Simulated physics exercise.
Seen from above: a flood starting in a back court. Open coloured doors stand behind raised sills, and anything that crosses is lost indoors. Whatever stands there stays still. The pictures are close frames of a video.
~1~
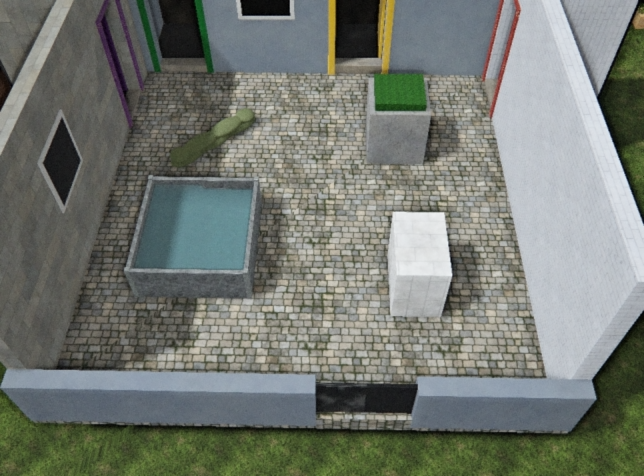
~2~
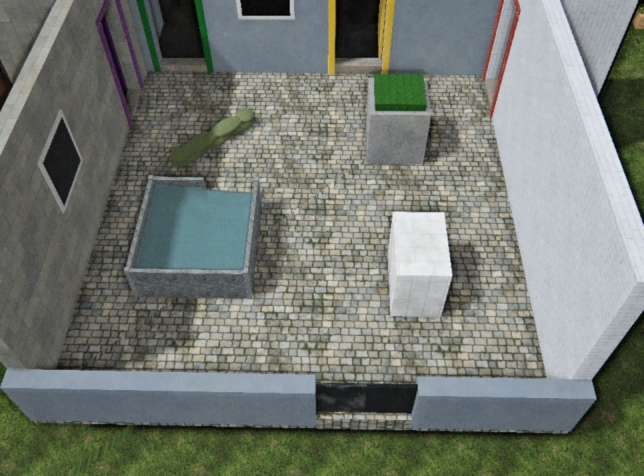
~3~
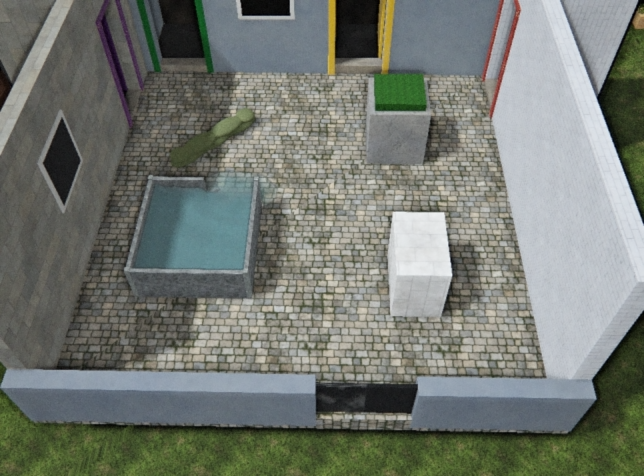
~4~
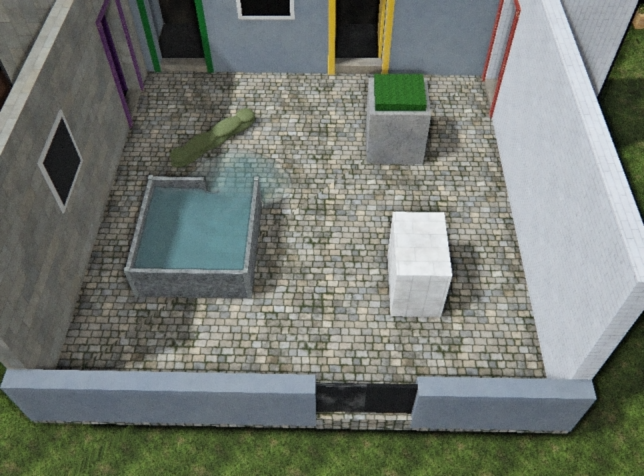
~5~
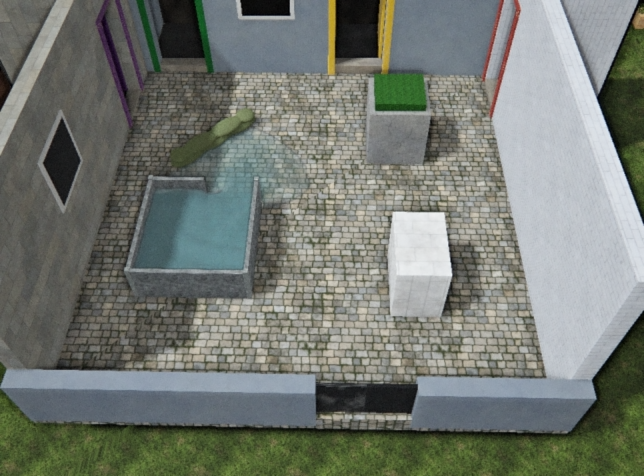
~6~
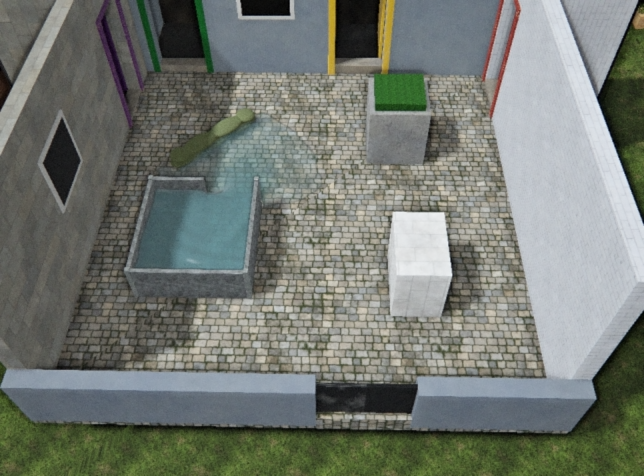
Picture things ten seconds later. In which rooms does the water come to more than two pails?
One by one: The green door stays inside what's allowed there. The yellow door stays inside what's allowed there. The purple door stays inside what's allowed there. The red door goes beyond what's allowed there.
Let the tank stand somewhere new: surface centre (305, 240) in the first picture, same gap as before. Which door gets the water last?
The purple door.
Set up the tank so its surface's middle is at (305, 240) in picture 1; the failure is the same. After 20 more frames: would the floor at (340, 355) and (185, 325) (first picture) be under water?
Point 1: Not wet; point 2: Not wet.
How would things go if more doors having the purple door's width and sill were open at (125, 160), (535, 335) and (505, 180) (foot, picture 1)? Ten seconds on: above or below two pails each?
Result, in listed order - doesn't reach the limit, doesn't reach the limit, doesn't reach the limit.
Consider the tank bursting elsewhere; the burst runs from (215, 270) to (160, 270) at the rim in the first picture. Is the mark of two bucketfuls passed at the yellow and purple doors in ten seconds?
The yellow door falls short and the purple door falls short.
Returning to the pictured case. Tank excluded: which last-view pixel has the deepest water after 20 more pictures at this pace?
(477, 81).
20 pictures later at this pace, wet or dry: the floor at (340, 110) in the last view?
Call it swamped.
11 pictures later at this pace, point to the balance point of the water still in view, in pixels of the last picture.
Estimate: (242, 195).
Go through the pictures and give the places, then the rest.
The first picture shows the water tank at (196, 226) is whole and still.
In the second picture, water pours out on the water tank's far side and has run to (262, 201).
In the third picture, water pours out on the water tank's far side and has run to (221, 176).
In the fourth picture, water pours out on the water tank's far side and has run to (242, 153).
In the fifth picture, water pours out on the water tank's far side and has run to (256, 131).
In the sixth picture, water pours out on the water tank's far side and has run to (267, 118).
A moment on, water covers 15 % of the floor; the green door not reached, the yellow door not reached, the purple door not reached, the red door not reached.
Next, water covers 20 % of the floor; the green door not reached, the yellow door wet at the sill, nothing in, the purple door not reached, the red door not reached.
Then, water covers 30 % of the floor; the green door wet at the sill, nothing in, the yellow door wet at the sill, nothing in, the purple door not reached, the red door under two buckets in.
Later, water covers 50 % of the floor; the green door wet at the sill, nothing in, the yellow door wet at the sill, nothing in, the purple door wet at the sill, nothing in, the red door far over two buckets in.
In the end, water covers 75 % of the floor; the green door wet at the sill, nothing in, the yellow door wet at the sill, nothing in, the purple door wet at the sill, nothing in, the red door far over two buckets in.
